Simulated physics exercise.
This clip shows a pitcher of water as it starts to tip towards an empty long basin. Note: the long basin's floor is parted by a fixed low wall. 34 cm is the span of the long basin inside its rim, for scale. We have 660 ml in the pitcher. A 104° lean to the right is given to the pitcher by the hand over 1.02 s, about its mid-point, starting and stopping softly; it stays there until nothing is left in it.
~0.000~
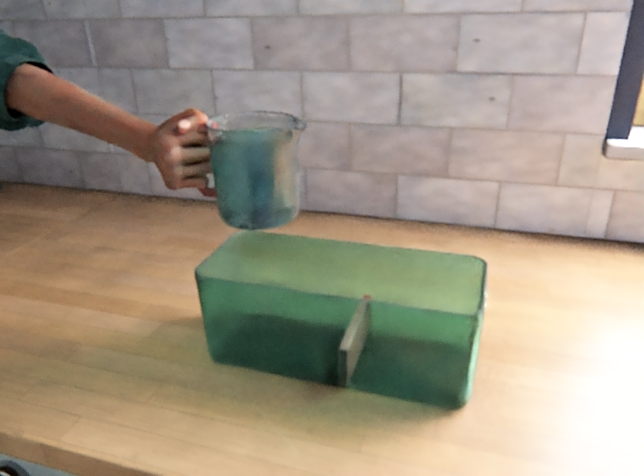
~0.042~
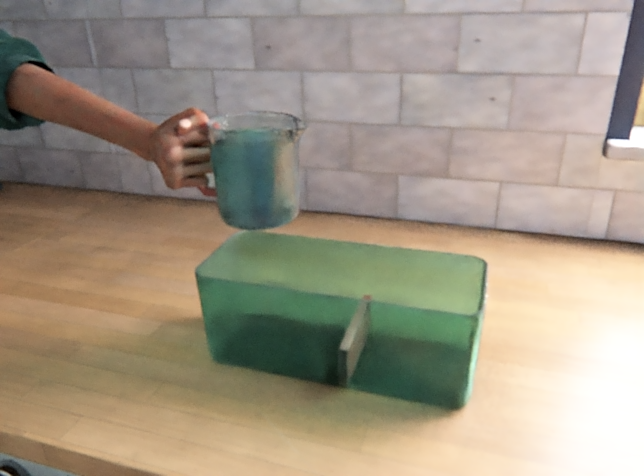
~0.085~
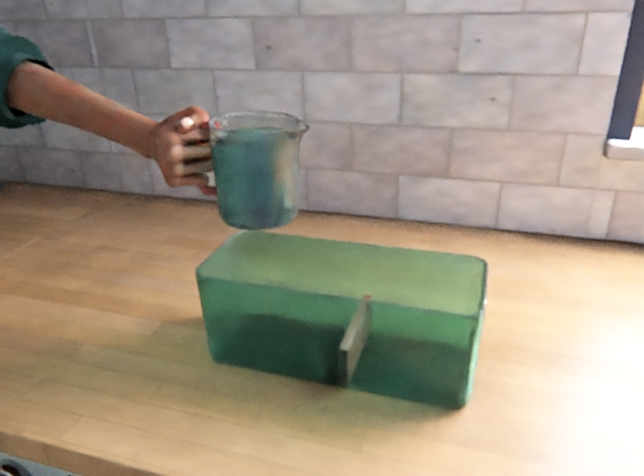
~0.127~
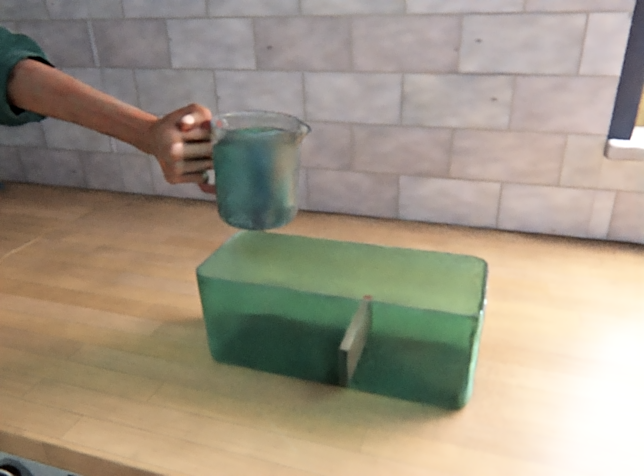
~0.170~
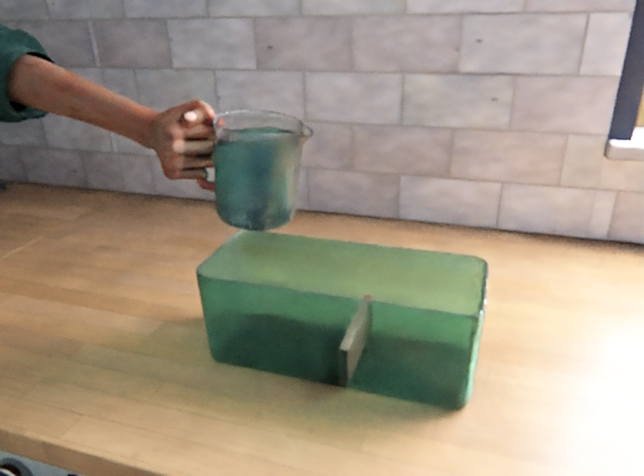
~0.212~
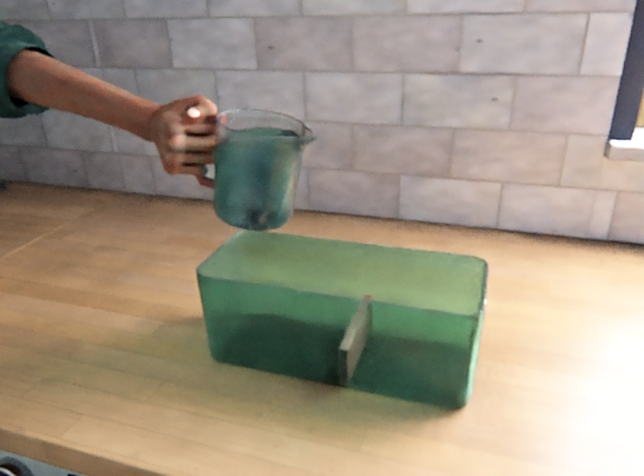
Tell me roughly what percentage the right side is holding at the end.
At the end it holds about 68 per cent.
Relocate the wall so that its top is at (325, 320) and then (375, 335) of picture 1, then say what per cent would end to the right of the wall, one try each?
Around 95 and 35 percent, in that order.
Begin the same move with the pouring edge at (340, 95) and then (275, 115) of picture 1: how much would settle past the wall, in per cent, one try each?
First 95, then 15 per cent.
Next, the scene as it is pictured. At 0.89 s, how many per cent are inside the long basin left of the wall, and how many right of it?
Lab note: Left near 8 %, right near 48.
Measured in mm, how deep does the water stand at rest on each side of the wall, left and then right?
Some 10 mm on the left and 26 mm on the right.
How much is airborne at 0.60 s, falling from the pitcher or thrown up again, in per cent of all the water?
It comes to about 14 percent.
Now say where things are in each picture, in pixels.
In the first picture, tilt 0°; pouring edge (306, 126); surface from (219, 134) to (295, 138); the long basin's rim runs from (216, 252) to (485, 286); the wall's top is at (356, 321).
In the second picture, tilt 0°; pouring edge (307, 126); surface from (220, 134) to (296, 138).
In the third picture, tilt 2°; pouring edge (309, 128); surface from (220, 133) to (297, 138).
In the fourth picture, tilt 4°; pouring edge (311, 130); surface from (222, 133) to (299, 140).
In the fifth picture, tilt 7°; pouring edge (313, 134); surface from (223, 133) to (301, 140).
In the sixth picture, tilt 11°; pouring edge (316, 138); surface from (226, 134) to (304, 141).
By 0.60 s the tilt is 67° and 80 per cent is still to pour, 0 is left of the wall and 5 right of it.
By 0.89 s the tilt is 100° and 27 per cent is still to pour, 8 is left of the wall and 48 right of it.
By 1.19 s the tilt is 104° and 3 per cent is still to pour, 28 is left of the wall and 67 right of it.
By 1.52 s the tilt is 104° and 0 per cent is still to pour, 32 is left of the wall and 68 right of it.
At rest 32 per cent lies left of the wall, 68 right of it and 0 outside.
